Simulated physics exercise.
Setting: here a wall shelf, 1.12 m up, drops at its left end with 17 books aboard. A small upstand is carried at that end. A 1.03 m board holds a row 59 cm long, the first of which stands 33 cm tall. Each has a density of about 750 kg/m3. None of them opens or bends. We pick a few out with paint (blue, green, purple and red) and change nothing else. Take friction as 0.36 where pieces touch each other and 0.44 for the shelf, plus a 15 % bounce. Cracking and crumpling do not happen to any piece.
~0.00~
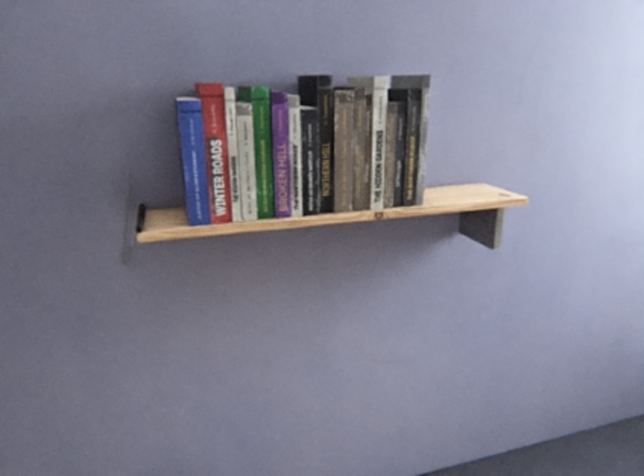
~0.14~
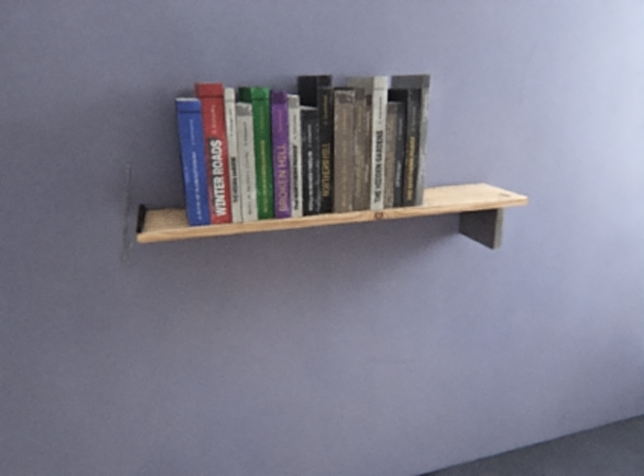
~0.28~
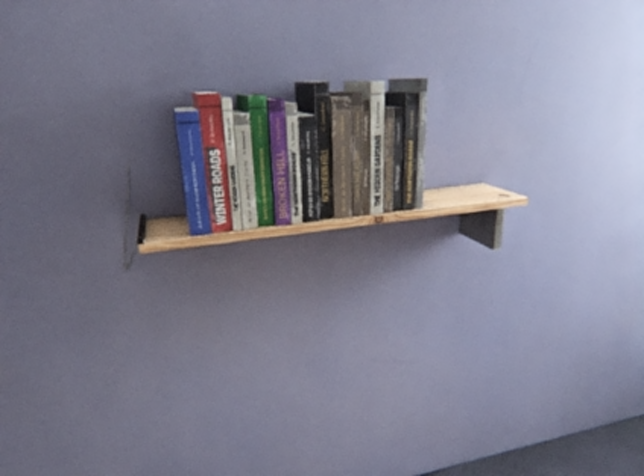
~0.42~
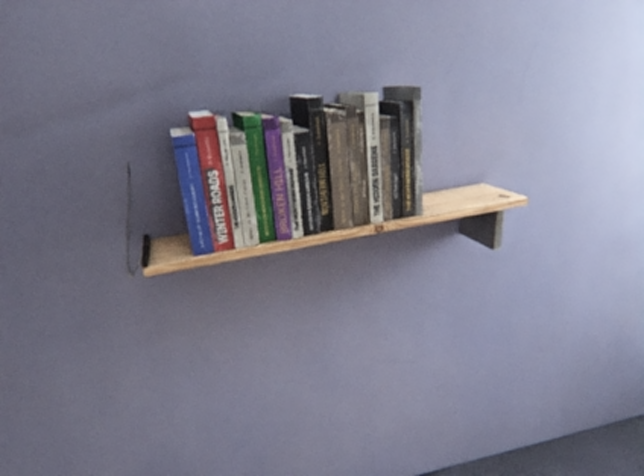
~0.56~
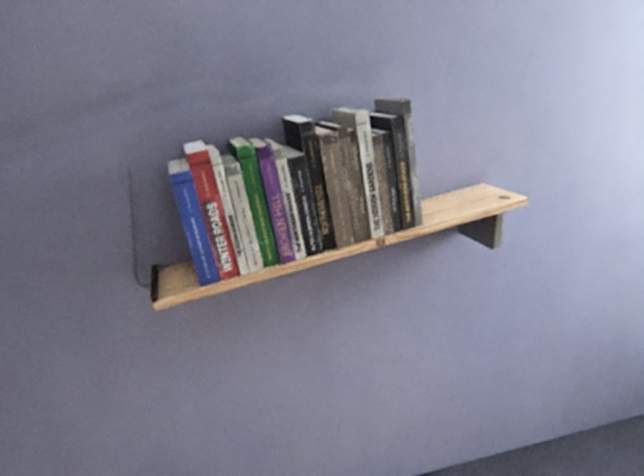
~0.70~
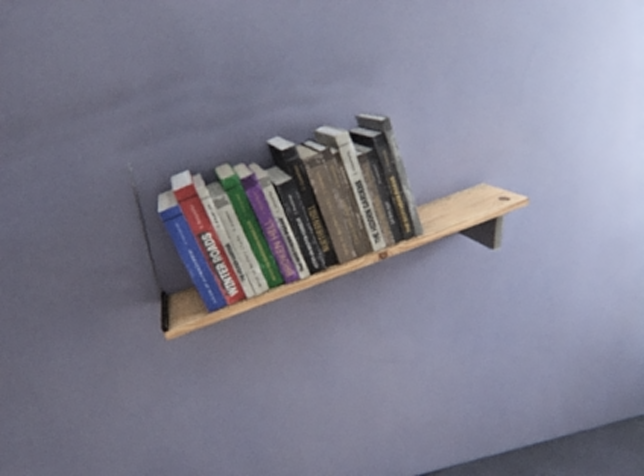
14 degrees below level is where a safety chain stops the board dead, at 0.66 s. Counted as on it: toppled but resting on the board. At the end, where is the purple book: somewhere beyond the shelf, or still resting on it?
It is still resting on it.
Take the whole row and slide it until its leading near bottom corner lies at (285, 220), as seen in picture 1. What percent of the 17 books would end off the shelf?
Outcome: 0 in a hundred.
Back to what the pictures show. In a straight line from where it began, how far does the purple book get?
Start and end are some 30 cm apart.
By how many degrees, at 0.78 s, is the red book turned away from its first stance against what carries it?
Rotation: Approx. 15°.
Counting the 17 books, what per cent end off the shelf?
Share: Approx. 10 %.
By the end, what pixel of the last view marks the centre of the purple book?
It ends up at about (215, 250) in the last picture.
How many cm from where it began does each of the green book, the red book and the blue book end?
Net displacement, roughly: Green ~ 30 cm, red ~ 120 cm, blue ~ 130 cm.
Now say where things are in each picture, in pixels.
In the first picture (each place is the centre of the face we see best; leans and shifts are taken against what carries them), shelf's free end (151, 237) slope 0°; purple book (281, 157); blue book (195, 165); red book (217, 156); all in place.
Shelf's free end (151, 237) slope 0°; purple book (282, 158), in the second picture.
Shelf's free end (153, 247) slope 1°; purple book (280, 165), in the third picture.
Shelf's free end (157, 270) slope 5°; purple book (278, 181), in the fourth picture.
Shelf's free end (166, 304) slope 9°; purple book (277, 207), in the fifth picture.
Shelf's free end (177, 332) slope 14°; purple book (272, 231) tilted 6°; green book (254, 234) tilted 6°; red book (211, 247) tilted 5°; steepest lean 7°, the book at (404, 180); 17 have shifted, in the sixth picture.
By 0.78 s, none of the 17 books off the shelf, 17 disturbed; purple book tilted 16°; blue book tilted 16°.
By 0.90 s, none of the 17 books off the shelf, 17 disturbed; purple book tilted 31°; blue book tilted 36°.
By 1.18 s, 1 of the 17 books off the shelf; purple book tilted 42°; blue book upside down.
By 1.40 s, 2 of the 17 books off the shelf; purple book tilted 46°; red book upside down.
When it is over (1.8 s), 2 of the 17 books off the shelf; purple book tilted 45°; blue book on its side; red book on its side. In pixels of the last frame, middles, purple book near (215, 250).
